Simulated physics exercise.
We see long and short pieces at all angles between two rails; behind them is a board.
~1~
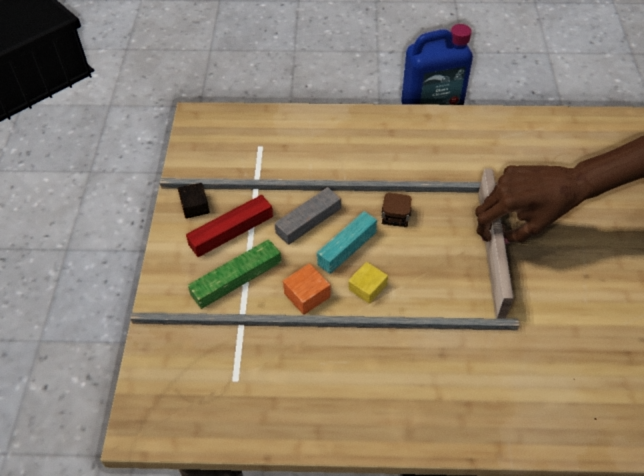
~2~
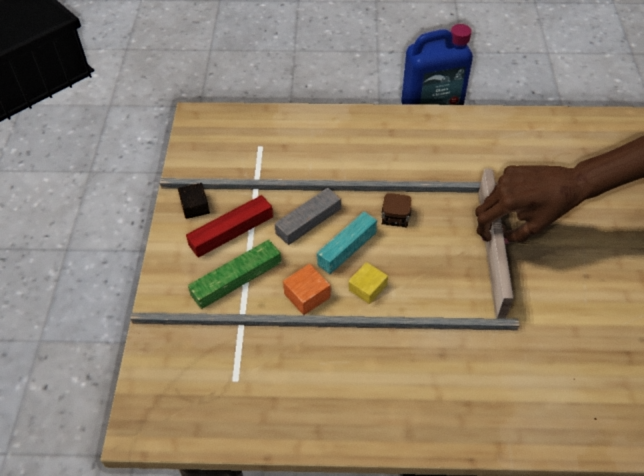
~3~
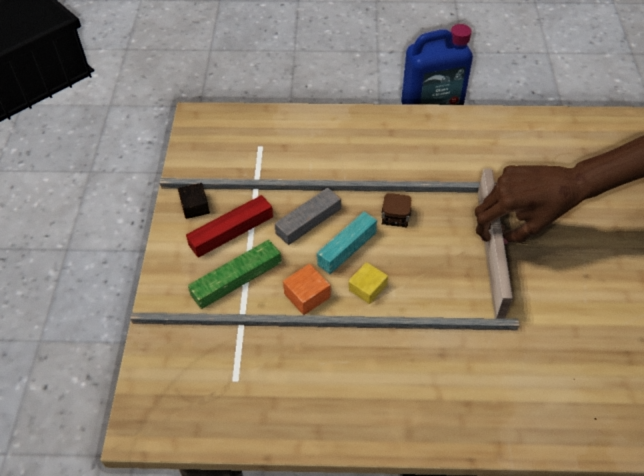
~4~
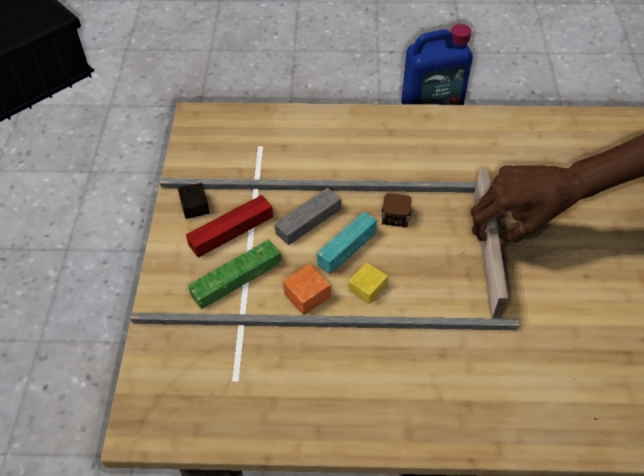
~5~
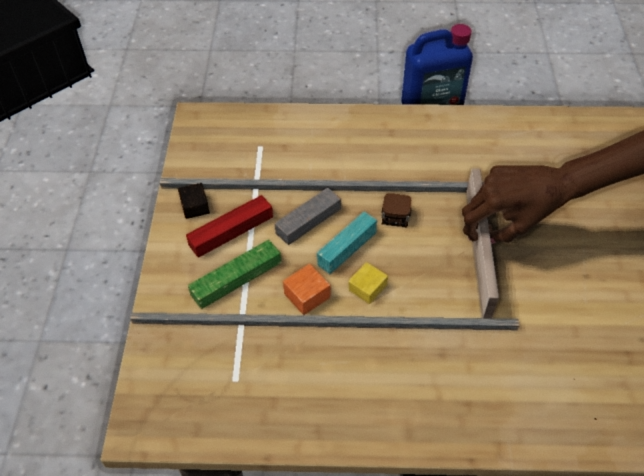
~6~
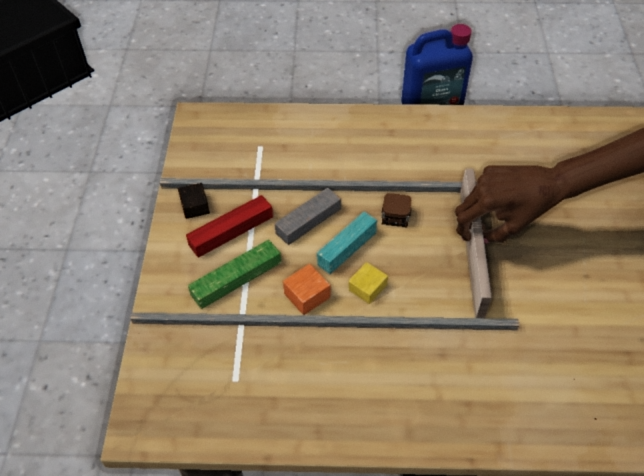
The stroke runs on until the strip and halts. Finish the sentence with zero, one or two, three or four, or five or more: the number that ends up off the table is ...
The number that ends up off the table is zero.
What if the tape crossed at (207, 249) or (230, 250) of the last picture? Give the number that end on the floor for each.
Tallies: 2, 0.
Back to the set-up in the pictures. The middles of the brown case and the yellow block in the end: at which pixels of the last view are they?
Answer: First (241, 203), after that (231, 289).
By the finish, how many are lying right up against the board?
The count comes out at 3.
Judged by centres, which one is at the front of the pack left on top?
It's the black block that ends up nearest.
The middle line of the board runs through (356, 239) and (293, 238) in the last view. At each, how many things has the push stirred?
5 and 7.
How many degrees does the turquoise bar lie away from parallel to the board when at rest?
It sits some 0° out of line.
Early on, none off yet; black block at rest near (194, 201); red stick at rest near (231, 226); green bar at rest near (236, 274).
Finally, the number that fall off is zero.
